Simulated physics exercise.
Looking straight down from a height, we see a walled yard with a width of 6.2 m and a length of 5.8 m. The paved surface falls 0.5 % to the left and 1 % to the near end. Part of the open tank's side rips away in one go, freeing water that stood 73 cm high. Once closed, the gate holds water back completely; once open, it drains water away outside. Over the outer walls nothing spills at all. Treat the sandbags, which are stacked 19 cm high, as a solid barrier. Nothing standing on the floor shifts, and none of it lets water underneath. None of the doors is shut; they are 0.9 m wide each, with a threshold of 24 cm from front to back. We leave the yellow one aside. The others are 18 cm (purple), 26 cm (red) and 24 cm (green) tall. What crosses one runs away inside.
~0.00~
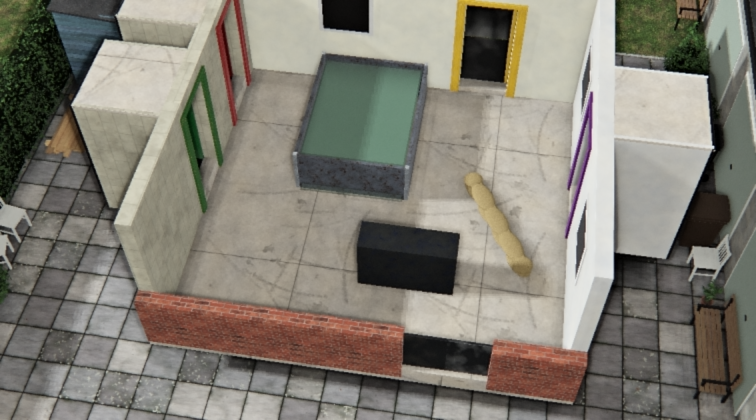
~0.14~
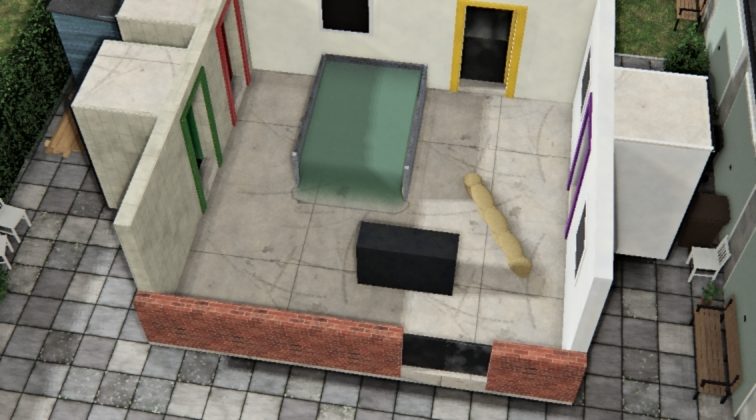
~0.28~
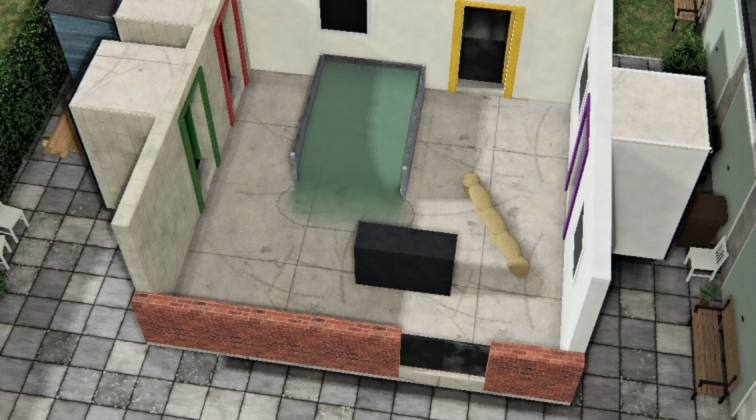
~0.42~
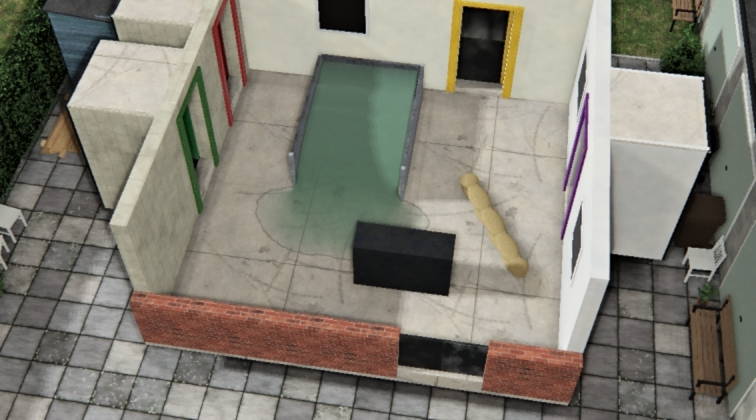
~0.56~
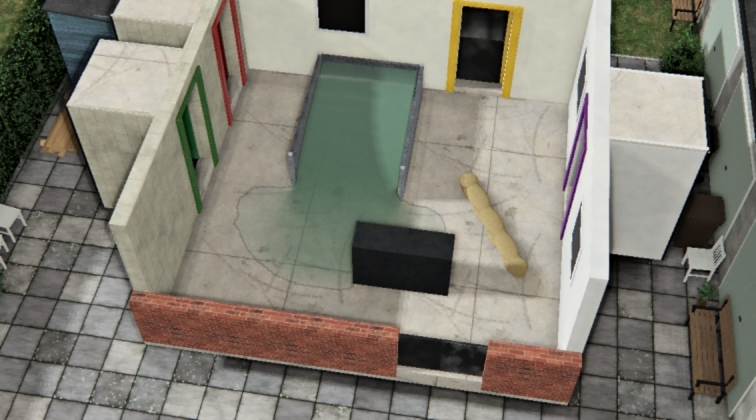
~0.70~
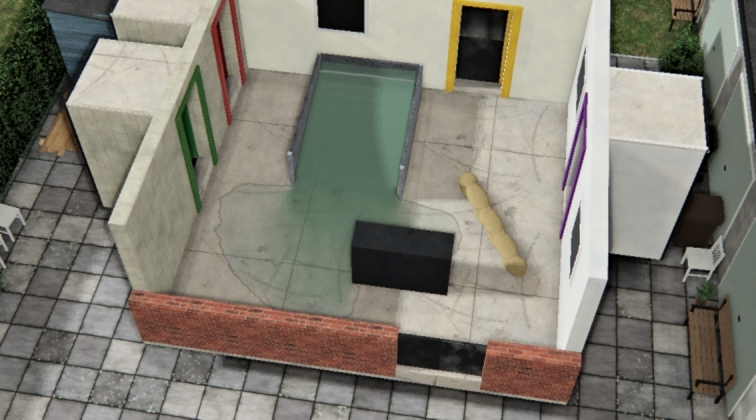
Walled yard seen from above, the near side of an open tank vanishing and greenish water spreading across paving around a black block.
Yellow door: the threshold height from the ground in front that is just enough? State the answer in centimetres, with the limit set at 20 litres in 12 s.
7 cm.
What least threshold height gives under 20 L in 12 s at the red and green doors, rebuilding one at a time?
Close to 16 cm (red) and close to 11.0 cm (green).
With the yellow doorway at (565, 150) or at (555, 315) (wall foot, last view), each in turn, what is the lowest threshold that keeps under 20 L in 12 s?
Minimums: About 7.0 cm and 17 cm.
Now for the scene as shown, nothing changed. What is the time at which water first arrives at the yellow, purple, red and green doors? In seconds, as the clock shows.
Yellow 5.0 s, purple 3.0 s, red 3.8 s, green 1.1 s.
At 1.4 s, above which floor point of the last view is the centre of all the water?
Centre of mass: About (345, 191) px.
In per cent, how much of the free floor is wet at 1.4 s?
Approximately 35 %.
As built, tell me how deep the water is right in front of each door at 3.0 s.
Depths in cm: Yellow 0, purple 2, red 0, green 7.
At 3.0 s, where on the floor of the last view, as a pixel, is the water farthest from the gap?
The farthest wet point is roughly at (551, 377) in the last view.
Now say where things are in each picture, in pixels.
Still water, 73 cm deep, in the open tank at (363, 111); the yellow door at (487, 54) is dry, in the first picture.
The gap is at (351, 180), the front 0.3 m out at (303, 199); the back of the open tank holds 73 cm, in the second picture.
The gap is at (349, 183), the front 0.8 m out at (305, 222); the back of the open tank holds 73 cm, in the third picture.
The front is at (300, 248), 1.3 m from the gap at (348, 184); 3.0 m2 of floor is wet, 73 cm left at the back, in the fourth picture.
Water pours out at (347, 184) and has run 1.9 m, to (296, 278); about 9 cm deep outside, 68 cm at the back, in the fifth picture.
The front is at (287, 309), 2.5 m from the gap at (347, 184); 6.2 m2 of floor is wet, 61 cm left at the back; 3.0 m in a straight line remain to the yellow door at (482, 54), in the sixth picture.
After 1.4 s water covers 35 % of the floor, deepest (46 cm) near (360, 253); it has not reached the yellow door.
After 3.0 s water covers 60 % of the floor, deepest (44 cm) near (160, 322); it has not reached the yellow door.
After 12.0 s water covers 95 % of the floor, deepest (16 cm) near (283, 339); 7 cm at the yellow door, 3 litres in over its 10 cm threshold.
At the yellow door as built, the water arrived by 4.8 s and peaked near 11 cm at 8.8 s.
With a threshold of 6.5 cm, 26 litres would have come in within the 12 s; with 8 cm, 12 litres. So under 20 litres takes about 7 cm.
